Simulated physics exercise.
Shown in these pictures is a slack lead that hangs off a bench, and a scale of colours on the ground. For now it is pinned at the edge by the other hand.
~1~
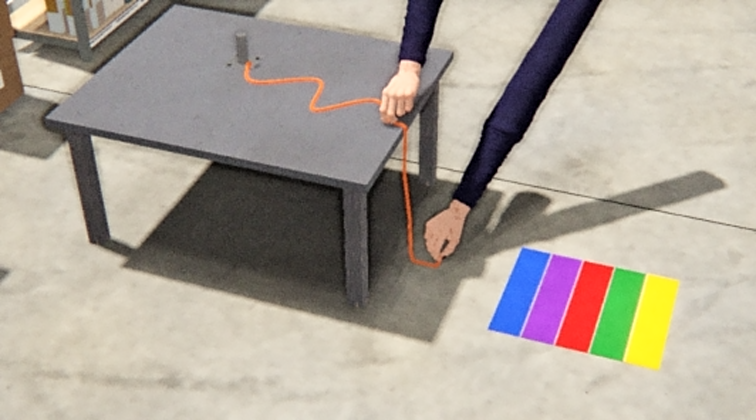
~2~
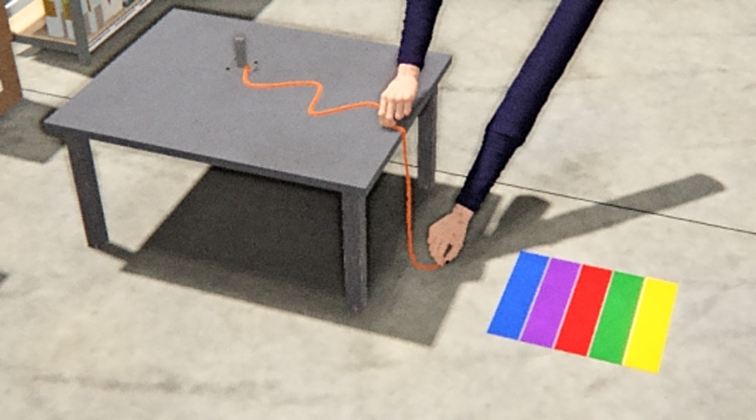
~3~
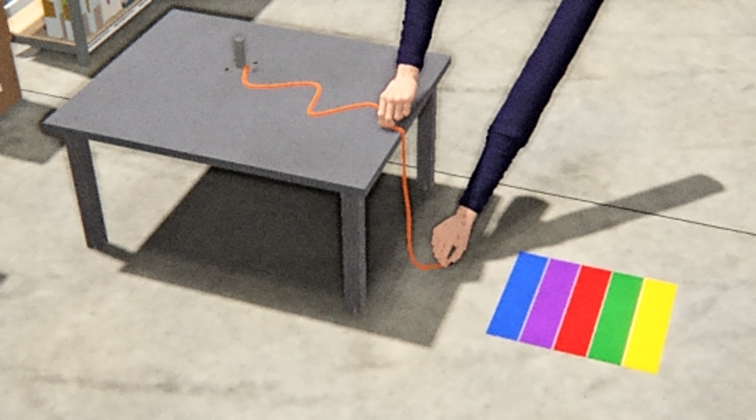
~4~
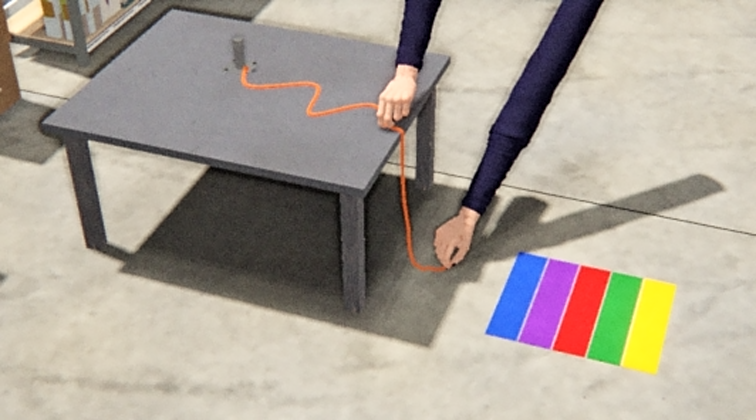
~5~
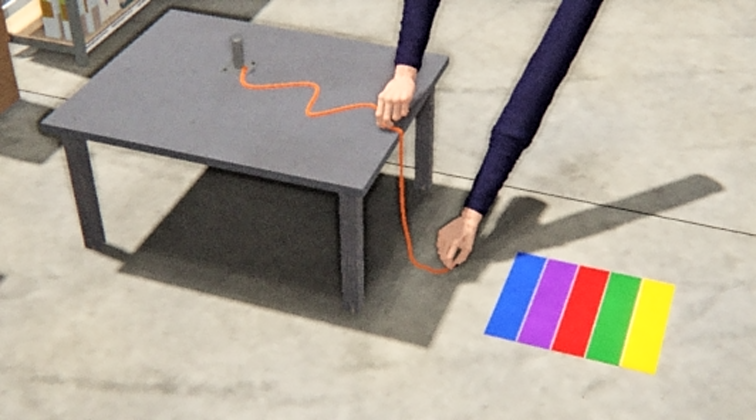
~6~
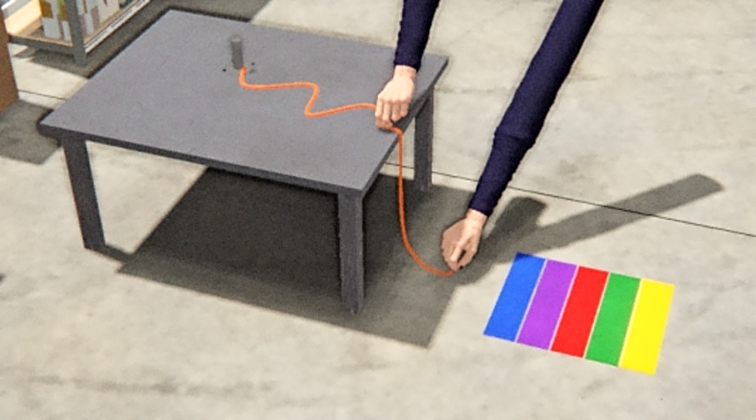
The clip opens on an orange cord running slackly across a gray table and over its edge, where one hand pins it, while another hand holds its end near a striped color mat on the floor. The lower hand then shifts slightly right, drawing the hanging part a little outward, as the pinning hand stays nearly still.
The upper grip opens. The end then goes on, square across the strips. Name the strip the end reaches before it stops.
Yellow.
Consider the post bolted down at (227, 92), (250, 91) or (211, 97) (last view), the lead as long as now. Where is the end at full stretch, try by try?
(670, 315), (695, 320) and (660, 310), roughly.
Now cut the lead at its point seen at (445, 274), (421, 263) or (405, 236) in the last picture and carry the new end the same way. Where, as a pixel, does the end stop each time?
Try by try, the places come out as (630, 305), (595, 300) and (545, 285).
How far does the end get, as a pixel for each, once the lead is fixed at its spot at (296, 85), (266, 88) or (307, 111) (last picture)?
Try 1: (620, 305); try 2: (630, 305); try 3: (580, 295).
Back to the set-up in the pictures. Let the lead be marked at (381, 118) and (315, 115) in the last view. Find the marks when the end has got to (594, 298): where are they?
You'll find them at about (422, 174) and about (377, 116).
Soon after, end near (594, 298); over red.
Then, end near (630, 306); over green.
At full stretch, end near (651, 310); over yellow. The end stops over the yellow strip.
